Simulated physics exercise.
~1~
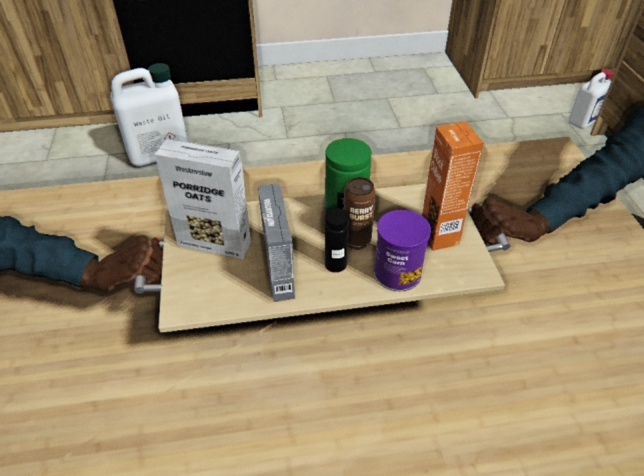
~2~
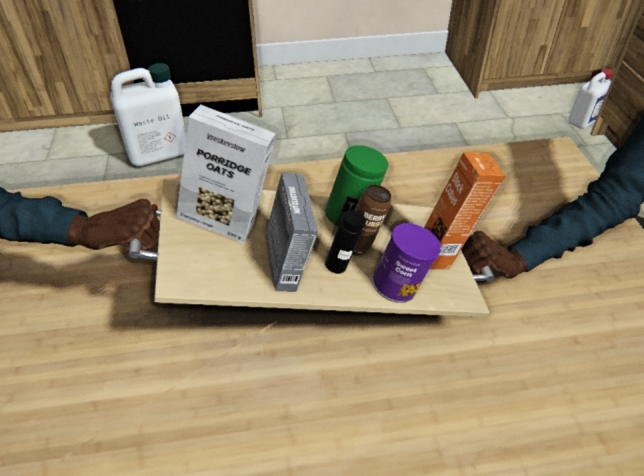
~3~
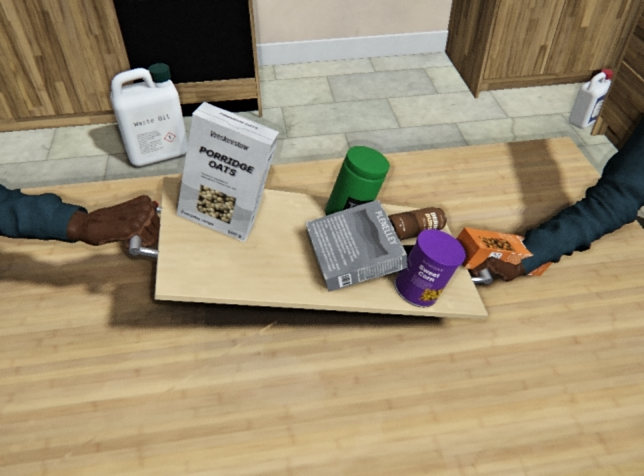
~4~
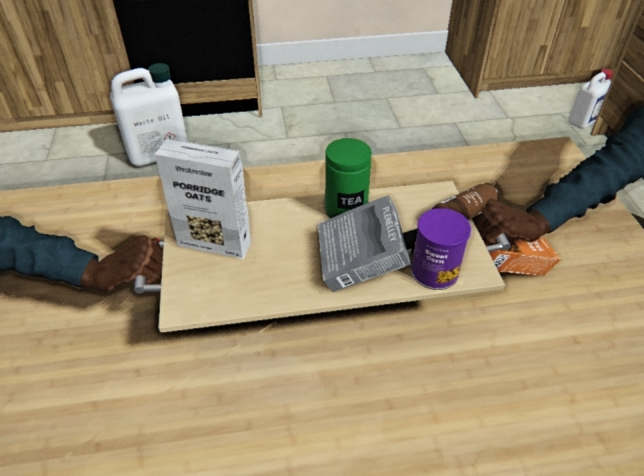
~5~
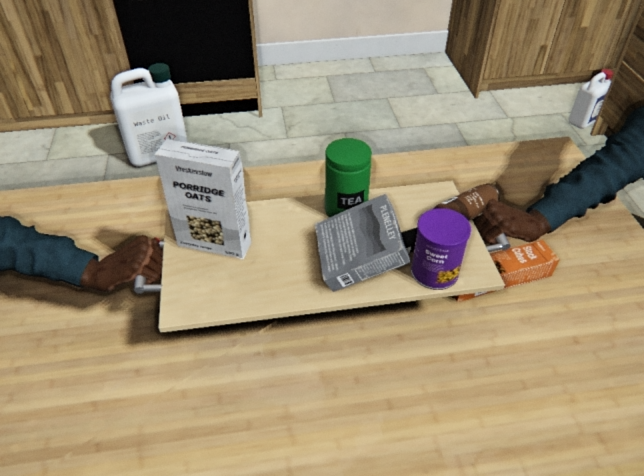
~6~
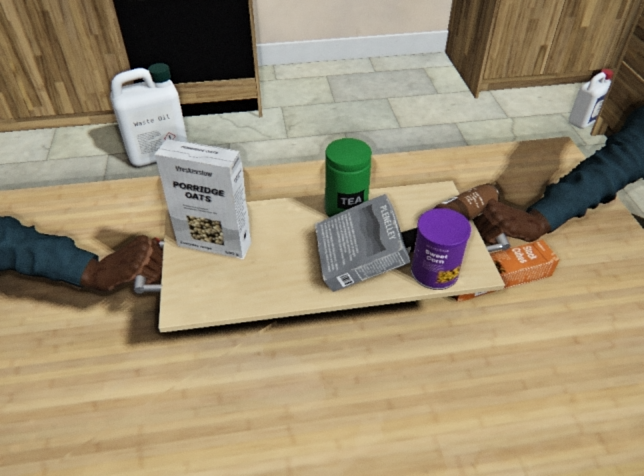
In a kitchen, two hands tipped a loaded tray down to the right and levelled it, toppling the brown can, grey packet and black shaker and sending the orange carton off, while the oats, green jar and purple tin ended upright.
